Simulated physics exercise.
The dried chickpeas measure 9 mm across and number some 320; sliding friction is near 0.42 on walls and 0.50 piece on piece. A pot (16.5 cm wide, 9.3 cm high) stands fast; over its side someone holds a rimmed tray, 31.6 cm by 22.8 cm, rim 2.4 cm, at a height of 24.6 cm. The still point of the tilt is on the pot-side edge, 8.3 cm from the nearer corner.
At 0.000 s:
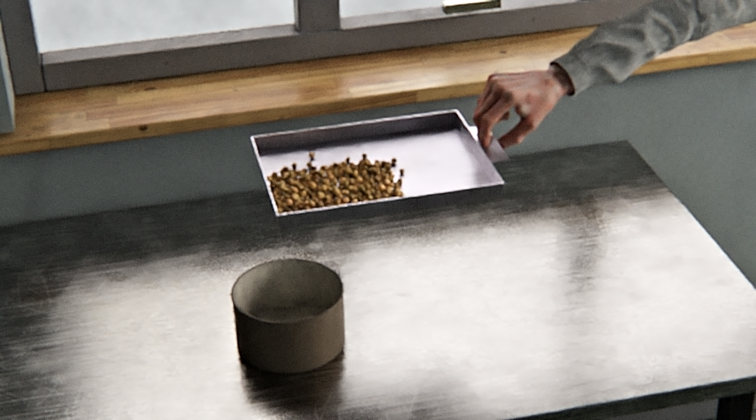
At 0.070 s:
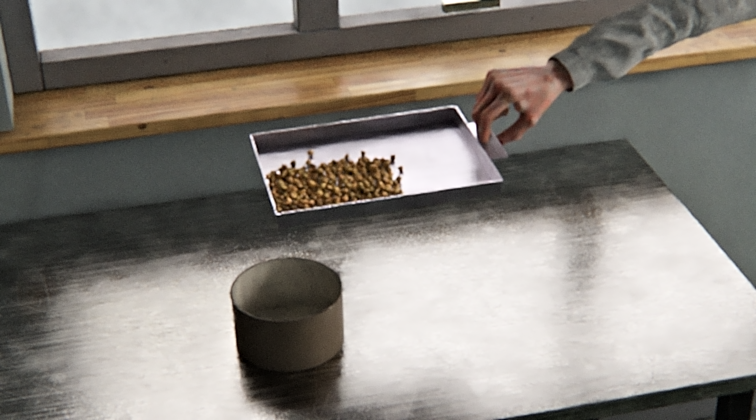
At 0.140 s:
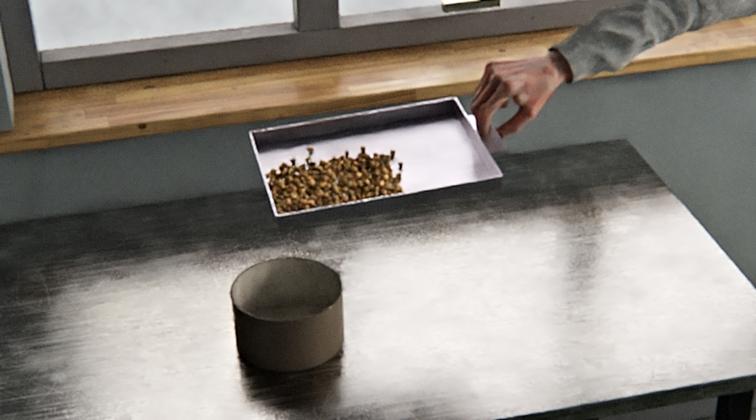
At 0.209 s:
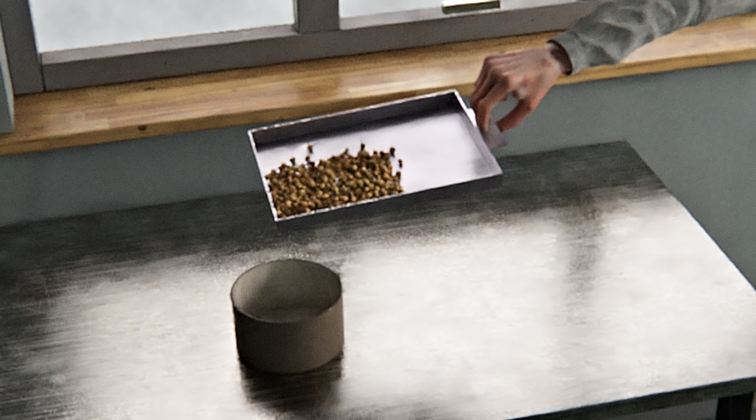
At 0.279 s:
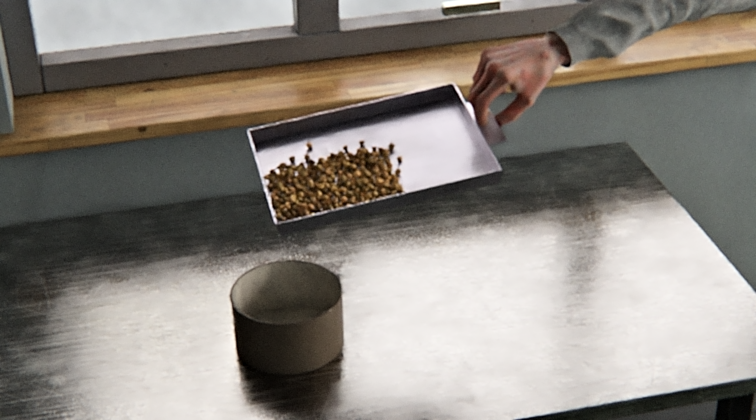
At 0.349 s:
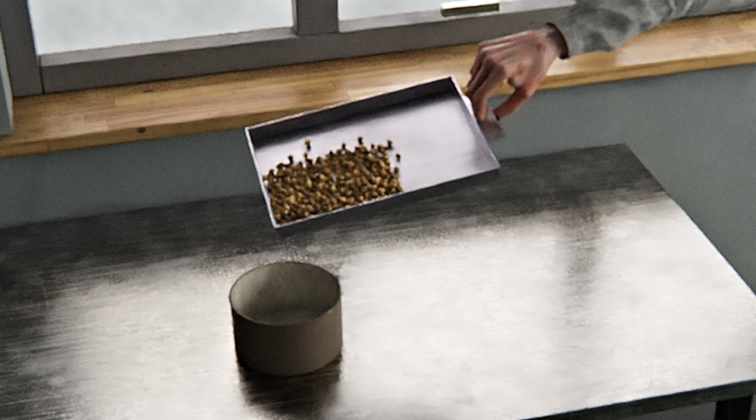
On a dark table by a window, a round pot stood still while a hand above it slowly tilted a rimmed tray of small brown pieces, raising the right side as the pieces stayed bunched.
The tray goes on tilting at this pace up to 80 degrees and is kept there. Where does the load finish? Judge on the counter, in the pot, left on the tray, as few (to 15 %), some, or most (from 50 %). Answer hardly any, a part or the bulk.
On the counter: Hardly any; in the pot: Hardly any; left on the tray: The bulk.
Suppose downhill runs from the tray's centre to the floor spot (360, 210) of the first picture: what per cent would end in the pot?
Some 5 per cent.
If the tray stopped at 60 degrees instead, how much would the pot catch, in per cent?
Then about 0 per cent.
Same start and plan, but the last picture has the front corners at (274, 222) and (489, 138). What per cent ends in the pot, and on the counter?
Pot 0, counter 5.
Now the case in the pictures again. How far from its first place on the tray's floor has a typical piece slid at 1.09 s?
About 1 cm.
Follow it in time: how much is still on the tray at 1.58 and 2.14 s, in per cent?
About 95, 95.
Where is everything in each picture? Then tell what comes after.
Tray tilt 0 degrees, front corners at (279, 214) and (501, 182); middle of the pieces at (335, 189); pot at (287, 289), in the first frame.
Tray tilt 1 degrees, front corners at (278, 213) and (500, 179); middle of the pieces at (334, 187), in the second frame.
Tray tilt 3 degrees, front corners at (278, 215) and (500, 175), lowest corner left front; middle of the pieces at (334, 186), in the third frame.
Tray tilt 6 degrees, front corners at (278, 219) and (500, 172), lowest corner left front; middle of the pieces at (333, 186), in the fourth frame.
Tray tilt 9 degrees, front corners at (278, 222) and (499, 169), lowest corner left front; middle of the pieces at (333, 185), in the fifth frame.
Tray tilt 12 degrees, front corners at (277, 226) and (497, 166), lowest corner left front; middle of the pieces at (331, 185); pot at (285, 292). The tray's pace is about 45 degrees a second, in the sixth frame.
Then, at 1.09 s, tilt 44 degrees; the tray holds 100 %, the pot 0 %.
After 1.58 s, tilt 65 degrees; the tray holds 95 %, the pot 0 %.
Then, at 2.14 s, tilt 80 degrees; the tray holds 95 %, the pot 0 %.
In the end, at 2.8 s, counter 5 %, pot 0 %, tray 90 %.
